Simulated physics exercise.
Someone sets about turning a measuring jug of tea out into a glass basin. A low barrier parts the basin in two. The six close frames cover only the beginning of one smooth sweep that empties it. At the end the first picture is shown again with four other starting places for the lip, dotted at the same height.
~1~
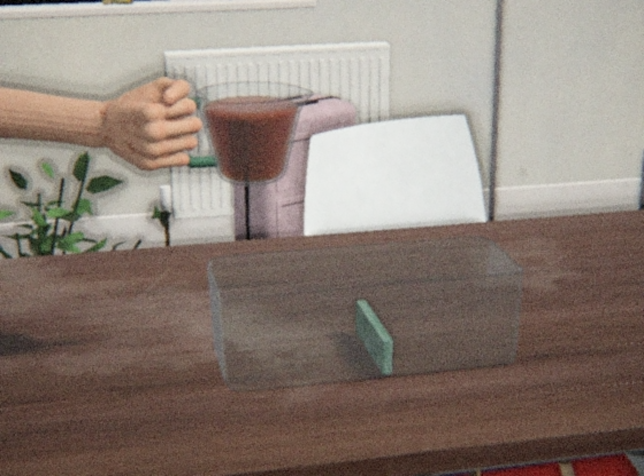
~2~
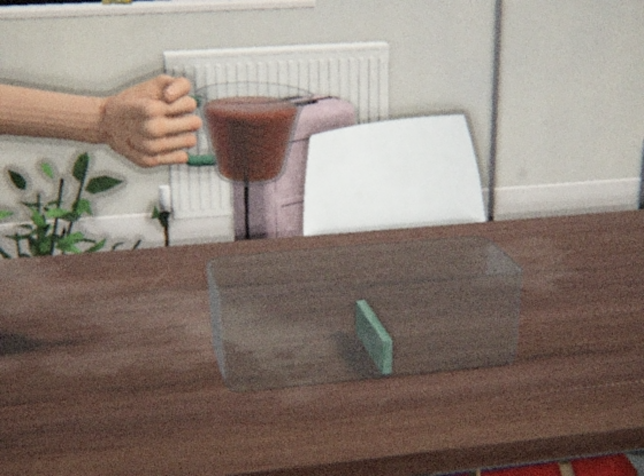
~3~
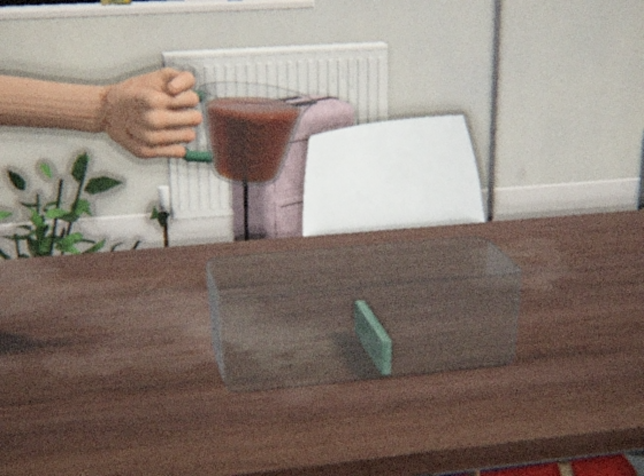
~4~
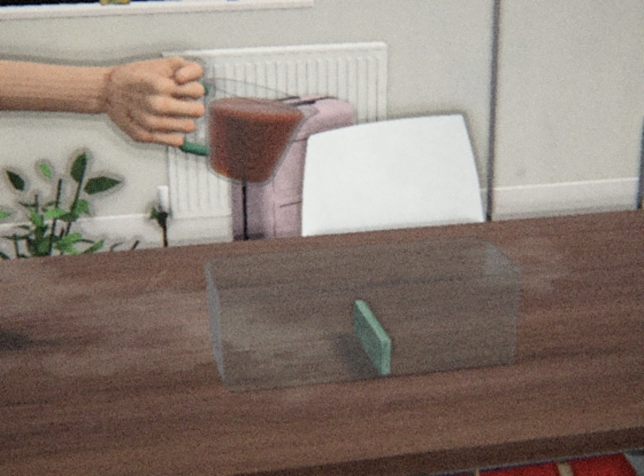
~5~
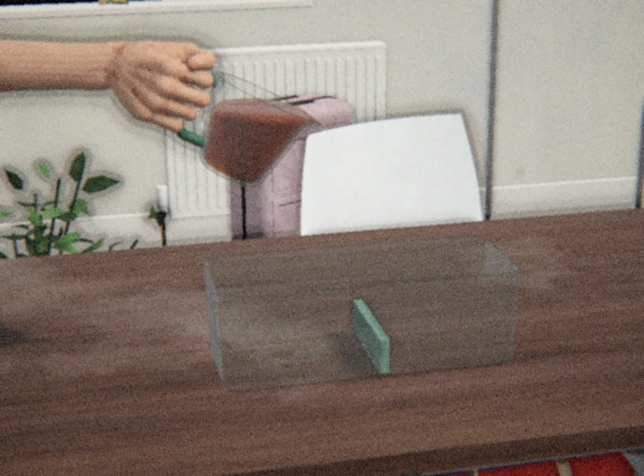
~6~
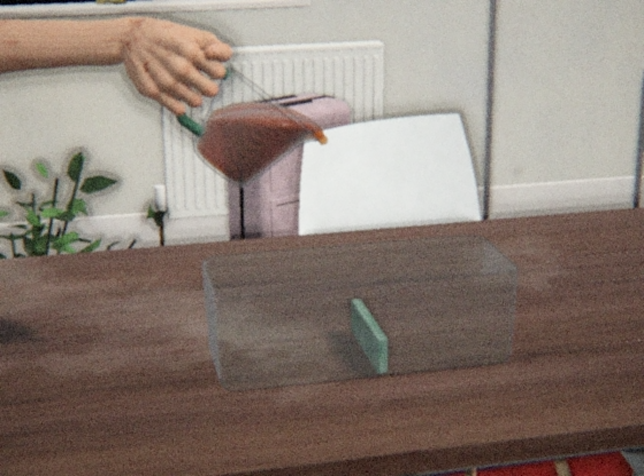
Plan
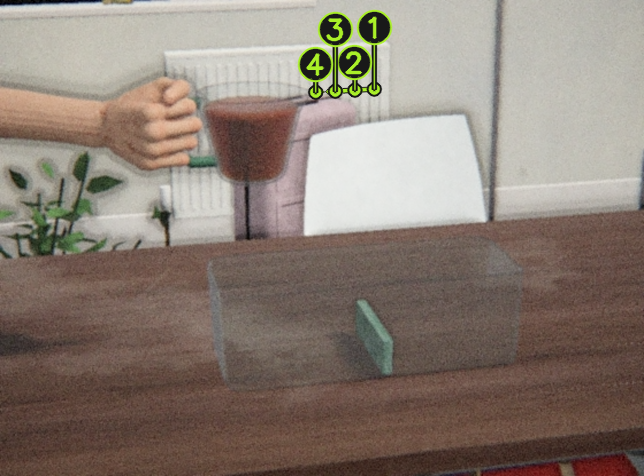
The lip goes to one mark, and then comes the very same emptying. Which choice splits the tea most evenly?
Go for 3.
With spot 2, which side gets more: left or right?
More ends on the right.
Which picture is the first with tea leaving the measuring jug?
In picture 6.
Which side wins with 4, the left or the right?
The left side.
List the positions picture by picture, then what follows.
Upright, lip at (312, 92); basin from (225, 390) to (514, 361); top of the wall at (374, 319); nothing has left yet, in the first picture.
Upright, lip at (313, 94); nothing has left yet, in the second picture.
Tipped about 7°, lip at (315, 100); nothing has left yet, in the third picture.
Tipped about 16°, lip at (318, 110); nothing has left yet, in the fourth picture.
Tipped about 27°, lip at (319, 123); nothing has left yet, in the fifth picture.
Tipped about 40°, lip at (317, 139); tea is over the lip, down to (317, 139), in the sixth picture.
In lime, 1 at (374, 89); 2 at (354, 90); 3 at (335, 91); 4 at (315, 92).
If 1 is chosen, about 13 % ends left of the wall and 83 % right of it; 4 % is lost outside.
If 2 is chosen, about 27 % ends left of the wall and 70 % right of it.
If 3 is chosen, about 49 % ends left of the wall and 48 % right of it; 3 % is lost outside.
If 4 is chosen, about 65 % ends left of the wall and 31 % right of it; 4 % is lost outside.
